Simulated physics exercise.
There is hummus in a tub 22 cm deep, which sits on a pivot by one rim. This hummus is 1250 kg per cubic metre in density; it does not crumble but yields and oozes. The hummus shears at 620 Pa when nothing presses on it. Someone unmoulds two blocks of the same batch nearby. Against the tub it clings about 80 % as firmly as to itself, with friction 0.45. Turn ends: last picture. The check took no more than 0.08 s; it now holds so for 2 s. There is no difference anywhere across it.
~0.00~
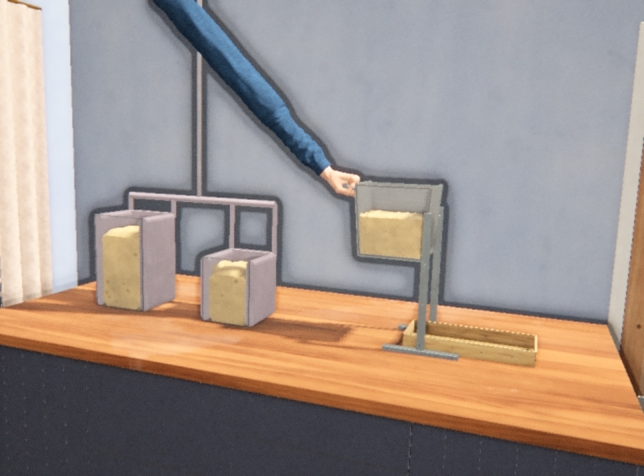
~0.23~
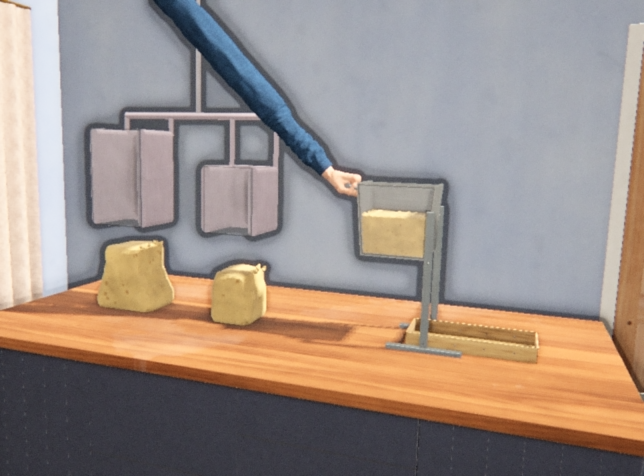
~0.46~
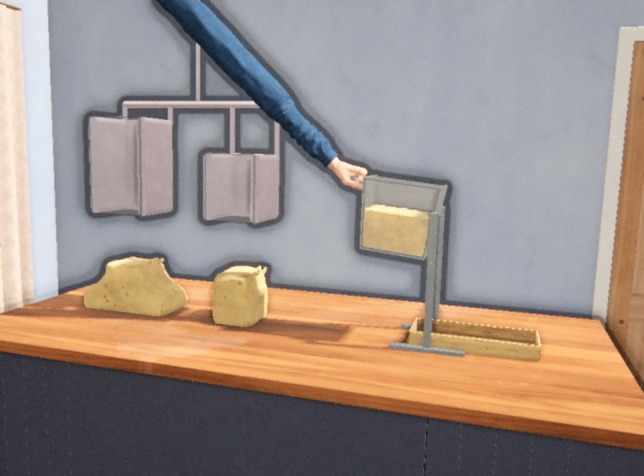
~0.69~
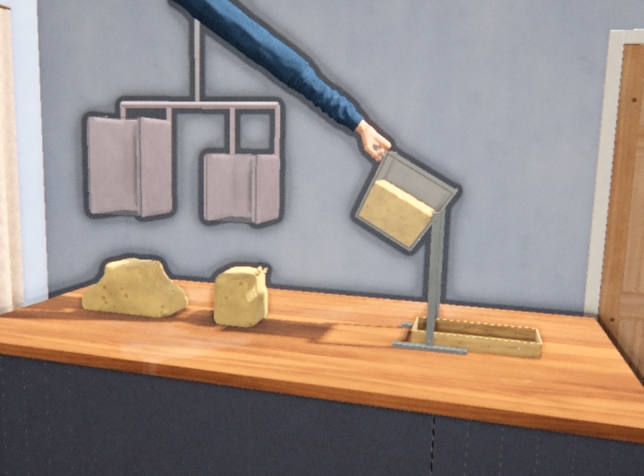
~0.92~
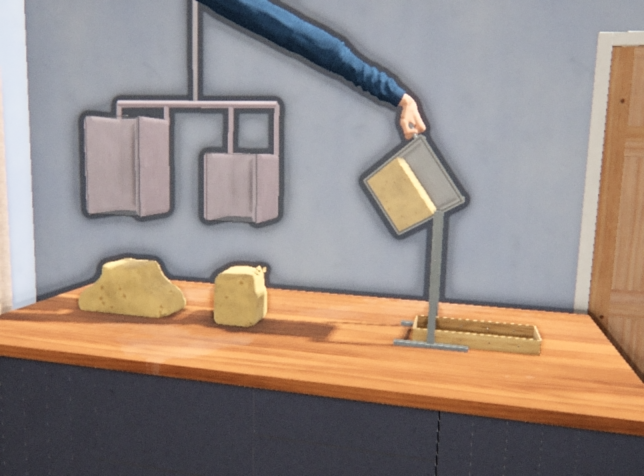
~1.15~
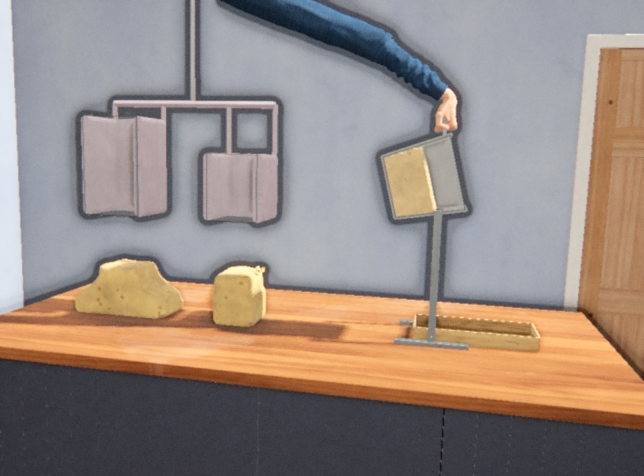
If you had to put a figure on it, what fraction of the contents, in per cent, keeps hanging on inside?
The fraction that keeps hanging on inside is around 100 per cent.
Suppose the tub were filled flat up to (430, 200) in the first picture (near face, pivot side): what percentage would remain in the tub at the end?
Then about 100 %.
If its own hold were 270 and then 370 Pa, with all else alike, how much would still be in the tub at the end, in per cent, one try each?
Expect about 95 in a hundred, then about 100 in a hundred.
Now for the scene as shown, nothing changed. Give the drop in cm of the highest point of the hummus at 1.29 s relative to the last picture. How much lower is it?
About 0 cm.
After 1.29 s, the tub is at 76 degrees and holds 100 %.
After 1.46 s, the tub is at 76 degrees and holds 100 %.
After 1.63 s, the tub is at 76 degrees and holds 100 %.
After 1.80 s, the tub is at 76 degrees and holds 100 %.
After 3.15 s, the tub is at 76 degrees and holds 100 %.
